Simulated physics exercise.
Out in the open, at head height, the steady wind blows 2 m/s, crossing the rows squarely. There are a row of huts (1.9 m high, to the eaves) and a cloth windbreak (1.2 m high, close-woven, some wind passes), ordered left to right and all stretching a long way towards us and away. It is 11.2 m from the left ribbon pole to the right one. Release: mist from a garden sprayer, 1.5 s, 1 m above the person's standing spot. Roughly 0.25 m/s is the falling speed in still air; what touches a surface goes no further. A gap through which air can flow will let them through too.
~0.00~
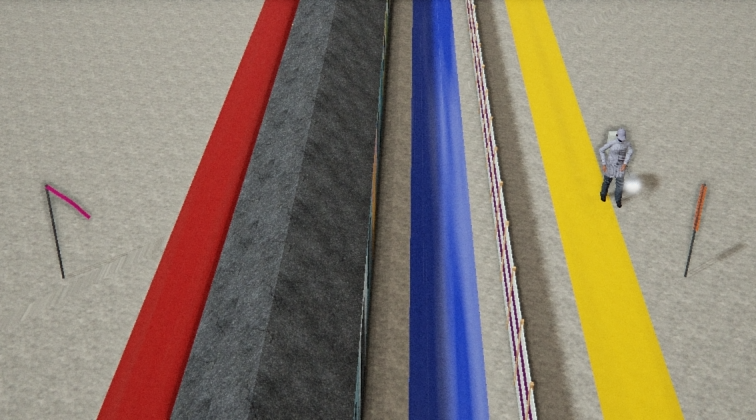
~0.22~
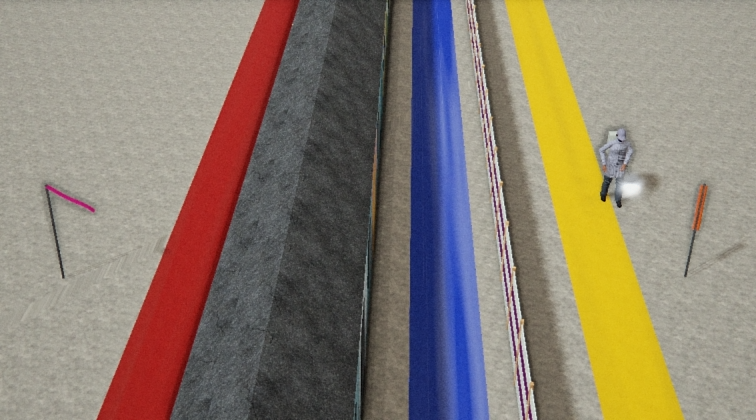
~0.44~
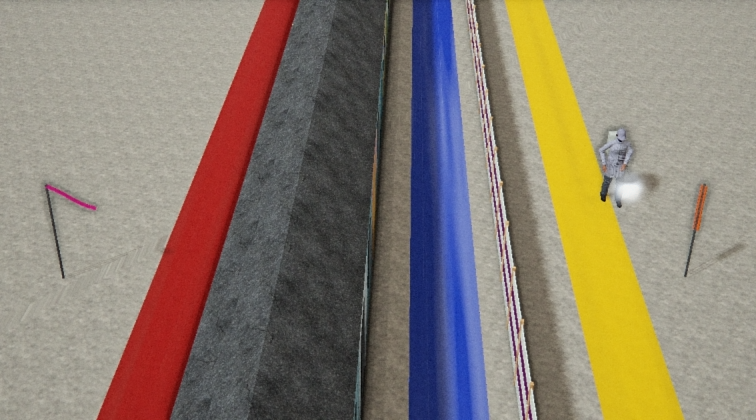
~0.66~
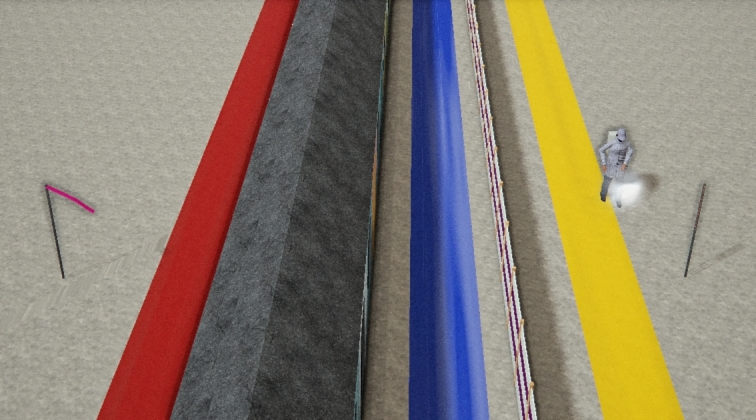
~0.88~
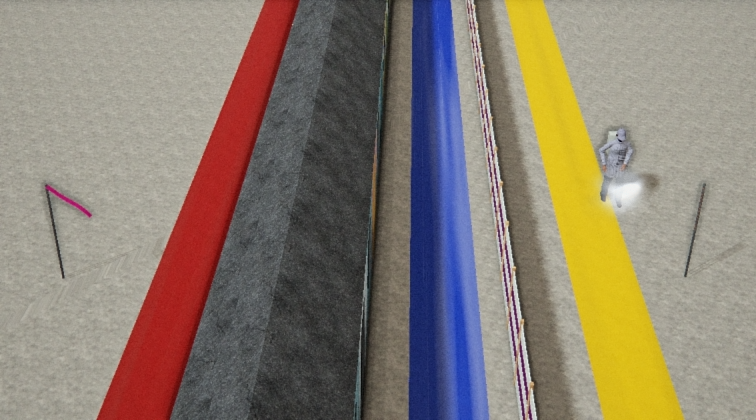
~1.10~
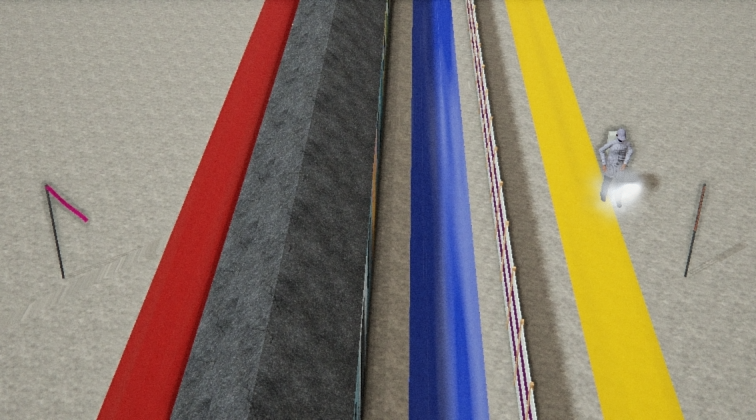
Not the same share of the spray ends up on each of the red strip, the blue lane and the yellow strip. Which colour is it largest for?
The yellow one gets the largest share.
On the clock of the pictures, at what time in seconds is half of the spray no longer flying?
Roughly at 6.0 s.
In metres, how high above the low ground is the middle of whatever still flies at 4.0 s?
The middle is at about 0.6 m above the low ground.
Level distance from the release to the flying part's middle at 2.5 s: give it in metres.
Around 0.5 metres.
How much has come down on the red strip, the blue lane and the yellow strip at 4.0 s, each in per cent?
Roughly 0 % red, 0 % blue, 20 % yellow.
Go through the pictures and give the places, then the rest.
The first frame shows the left ribbon ends at (90, 218), leaning 50 degrees to the right, the spray in the air spans x = 625 to 635 around y = 185 and it comes from (631, 182).
The second frame shows the right ribbon ends at (695, 230), hanging almost straight, the spray in the air spans x = 620 to 640 around y = 185, the yellow one passes (601, 271), the blue one passes (443, 267) and the red one passes (193, 260).
The third frame shows the left ribbon ends at (96, 209), leaning 60 degrees to the right, the spray in the air spans x = 615 to 640 around y = 185 and the top of the cloth windbreak crosses (499, 172).
The fourth frame shows the spray in the air spans x = 610 to 635 around y = 185, the yellow one passes (582, 202), the blue one passes (440, 198) and the red one passes (217, 192).
The fifth frame shows the left ribbon ends at (91, 217), leaning 50 degrees to the right and the spray in the air spans x = 605 to 635 around y = 185.
The sixth frame shows the spray in the air spans x = 600 to 635 around y = 185 and the top of the cloth windbreak crosses (499, 172).
After 2.5 s, 4 % is no longer flying here, and 4 % lies on the yellow strip, 0 % on the blue lane and 0 % on the red strip; the middle of what still flies is 0.7 m above the low ground, near (601, 195).
After 4.0 s, 25 % is no longer flying here, and 22 % lies on the yellow strip, 0 % on the blue lane and 0 % on the red strip; the middle of what still flies is 0.6 m above the low ground, near (576, 200).
After 8.0 s, 64 % is no longer flying here, and 39 % lies on the yellow strip, 0 % on the blue lane and 0 % on the red strip; the middle of what still flies is 1.0 m above the low ground, near (538, 183).
After 20.0 s, 90 % is no longer flying here, and 41 % lies on the yellow strip, 4 % on the blue lane and 0 % on the red strip; the middle of what still flies is 1.3 m above the low ground, near (508, 168).
After 45.0 s, 99 % is no longer flying here, and 41 % lies on the yellow strip, 6 % on the blue lane and 0 % on the red strip.
